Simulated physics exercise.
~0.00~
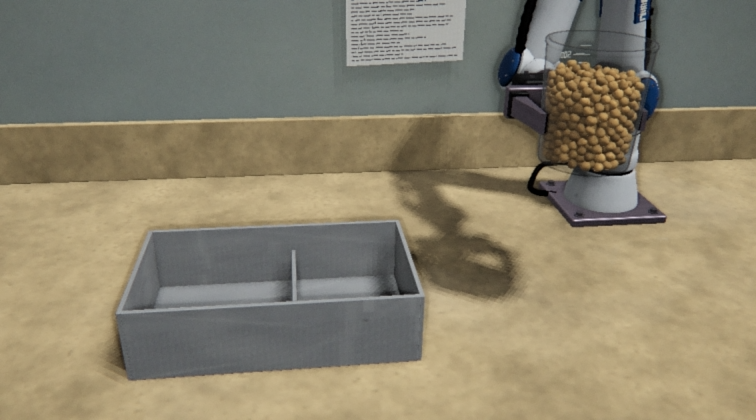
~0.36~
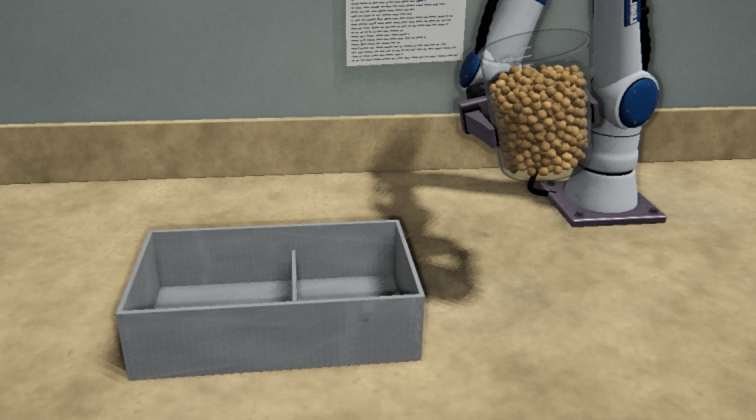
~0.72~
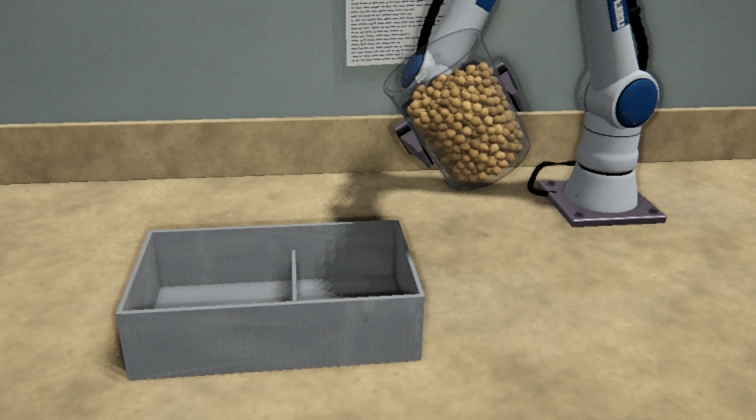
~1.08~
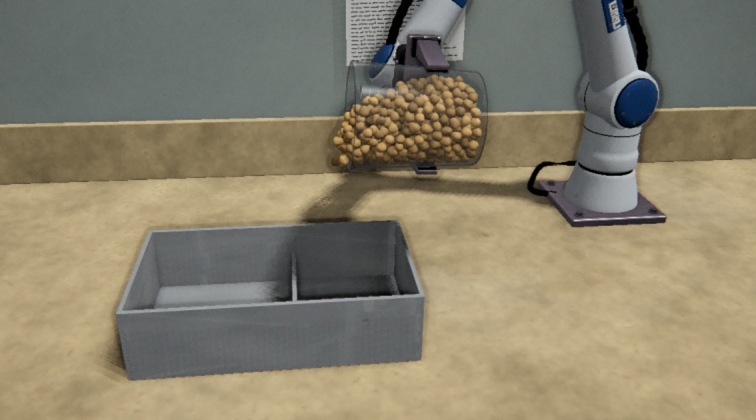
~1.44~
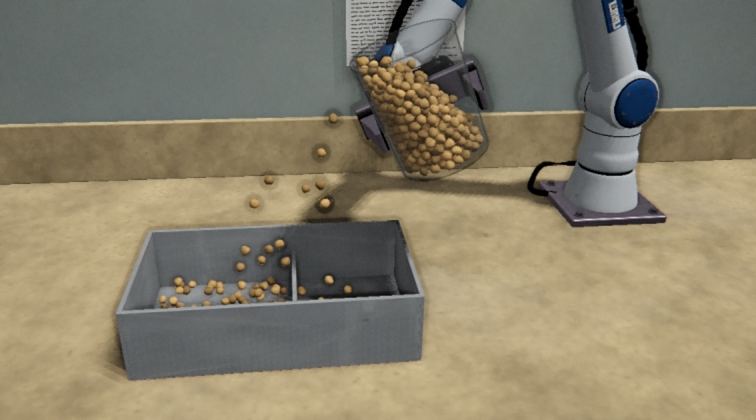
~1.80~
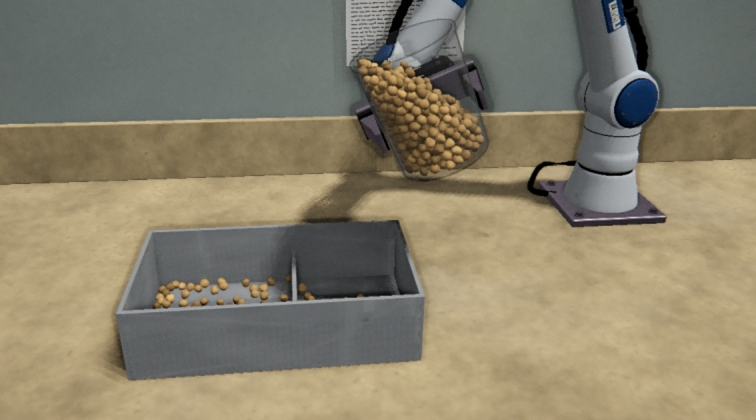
Above a divided gray box, a robot arm tips chickpeas mostly into the left part.
